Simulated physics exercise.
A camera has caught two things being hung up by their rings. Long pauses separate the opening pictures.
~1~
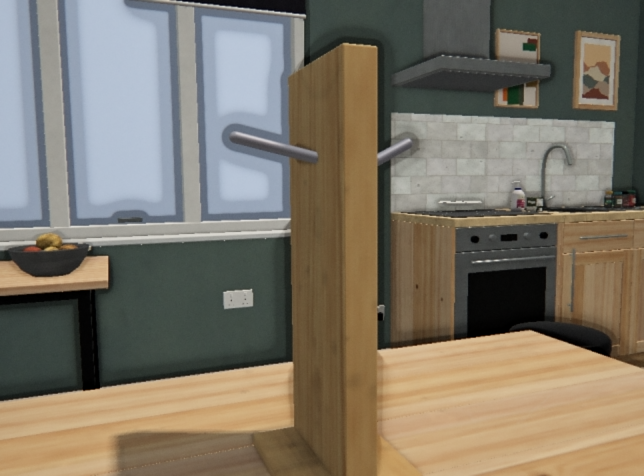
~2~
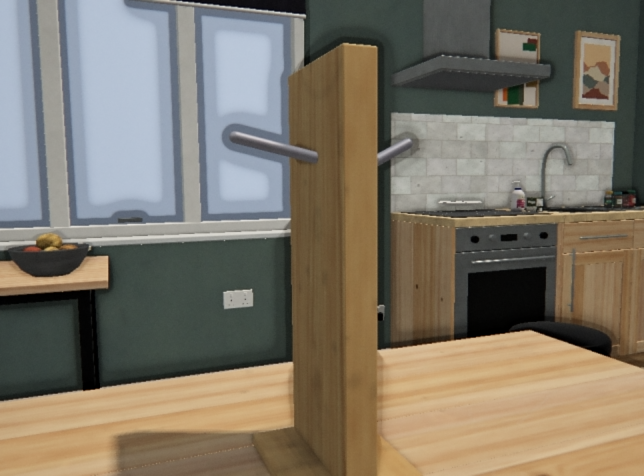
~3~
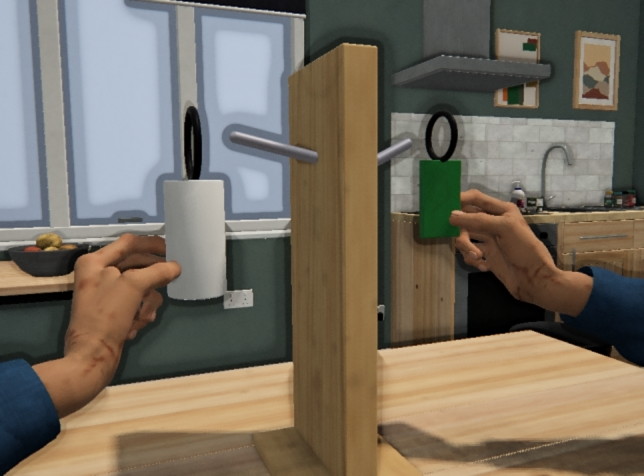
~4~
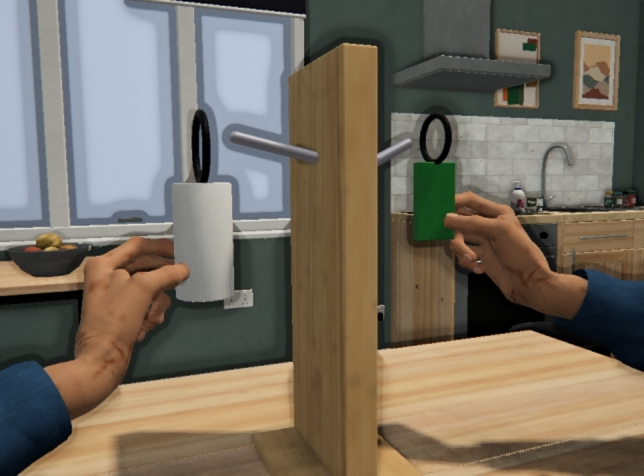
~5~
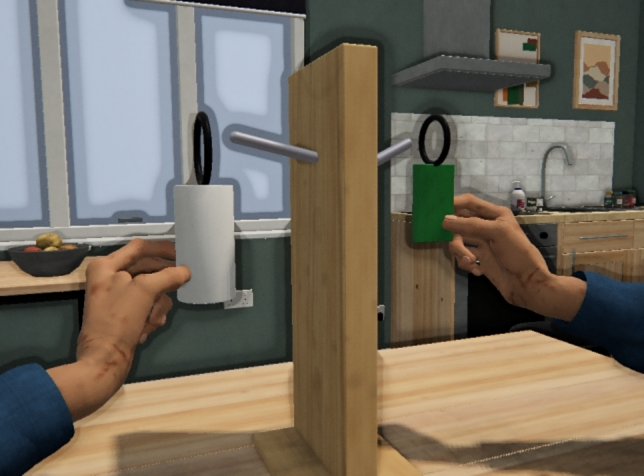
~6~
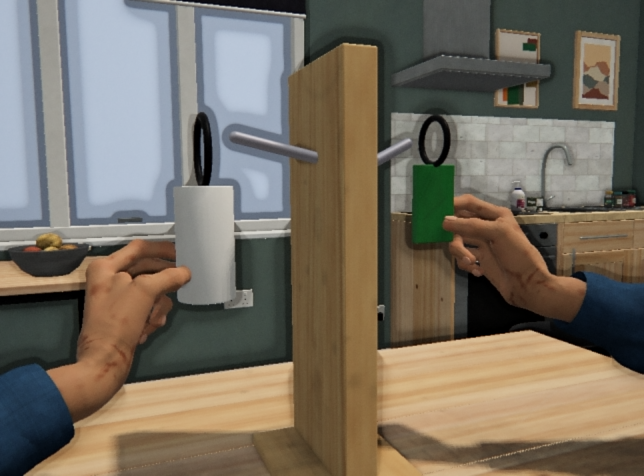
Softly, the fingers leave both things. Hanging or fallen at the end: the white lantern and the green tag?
The white lantern slips down; the green tag slips down.
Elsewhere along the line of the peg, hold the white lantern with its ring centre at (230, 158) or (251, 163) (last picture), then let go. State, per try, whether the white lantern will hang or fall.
In order, it ends up below, then it keeps its place.
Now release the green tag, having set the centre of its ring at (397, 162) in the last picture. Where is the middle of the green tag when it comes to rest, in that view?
(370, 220).
Then, 0.16 s after the last picture, white lantern falling near (206, 279); green tag falling near (433, 241).
At rest, the white lantern drops to the table, near (211, 410); the green tag drops to the table, near (431, 389).
